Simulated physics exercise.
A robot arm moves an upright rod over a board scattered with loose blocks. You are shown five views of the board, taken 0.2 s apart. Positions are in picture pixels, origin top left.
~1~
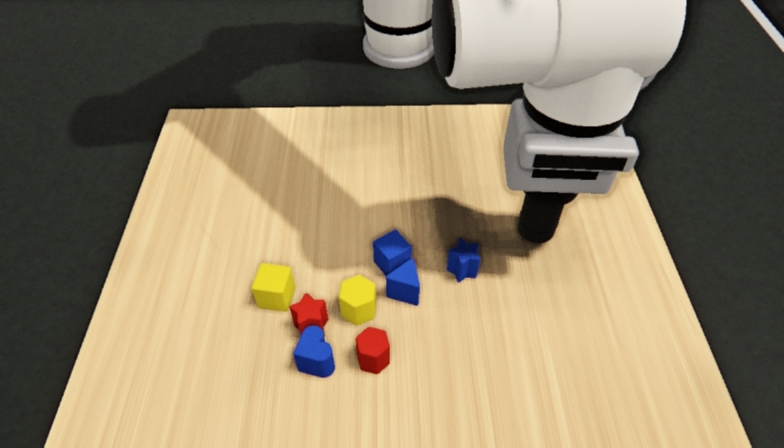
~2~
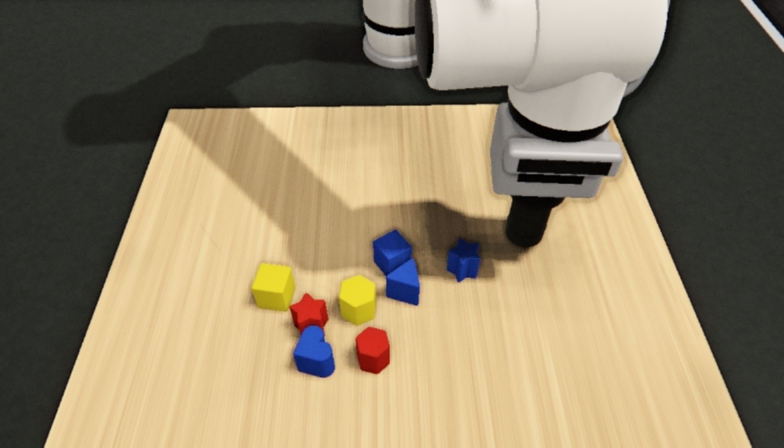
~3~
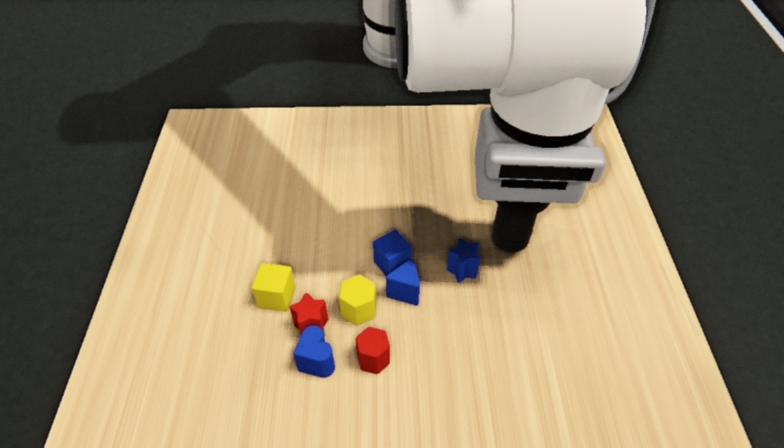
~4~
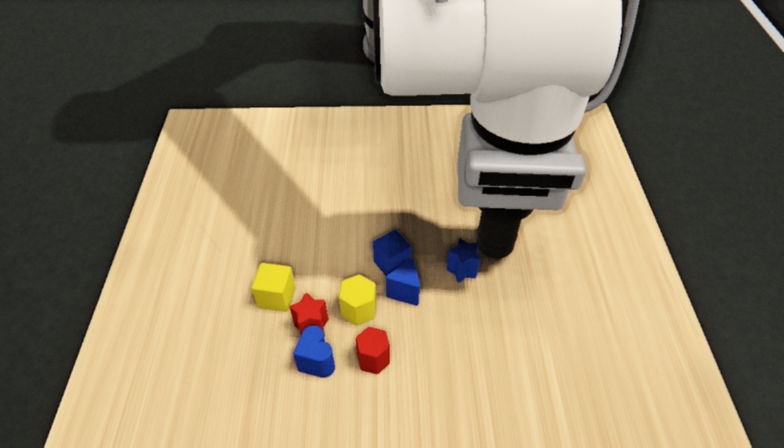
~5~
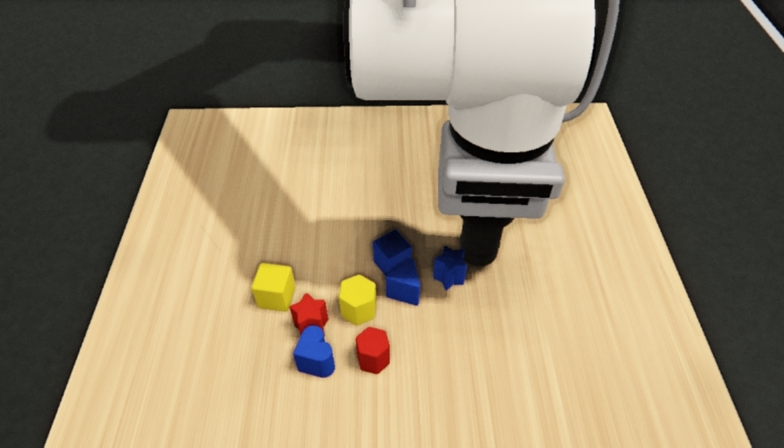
The clip opens on a wooden board scattered with red, yellow and blue blocks, with a white robot arm holding a dark rod upright at the right. The arm moves the rod steadily left toward the blue star block, then nudges the star slightly left while the other blocks stay still.
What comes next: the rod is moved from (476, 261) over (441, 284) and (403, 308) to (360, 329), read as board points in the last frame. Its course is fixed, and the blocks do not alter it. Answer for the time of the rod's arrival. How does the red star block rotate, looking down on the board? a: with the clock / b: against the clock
Option b.
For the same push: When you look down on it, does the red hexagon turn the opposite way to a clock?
I'd say yes.
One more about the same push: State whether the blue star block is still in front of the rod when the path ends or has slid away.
The rod keeps it before itself.
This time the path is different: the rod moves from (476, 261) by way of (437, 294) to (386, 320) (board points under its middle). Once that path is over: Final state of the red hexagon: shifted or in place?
It holds its position.
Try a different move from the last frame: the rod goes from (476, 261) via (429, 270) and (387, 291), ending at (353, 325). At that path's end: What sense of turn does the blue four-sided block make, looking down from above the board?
Seen from overhead, it turns clockwise.
What follows on the original path. One third of the way, rod (442, 276); blue triangular piece (385, 281), turned 35° clockwise; blue star block (414, 283).
Two thirds of the way, rod (403, 300); yellow hexagon (347, 291), turned 25° anticlockwise; blue triangular piece (374, 277), turned 40° clockwise; blue star block (384, 313), turned 20° clockwise.
At the end, rod (359, 321); red star block (299, 308), turned 25° anticlockwise; yellow hexagon (330, 289), turned 20° anticlockwise; red hexagon (353, 366), turned 90° anticlockwise; blue triangular piece (364, 273), turned 55° clockwise; blue star block (339, 338), turned 15° clockwise.
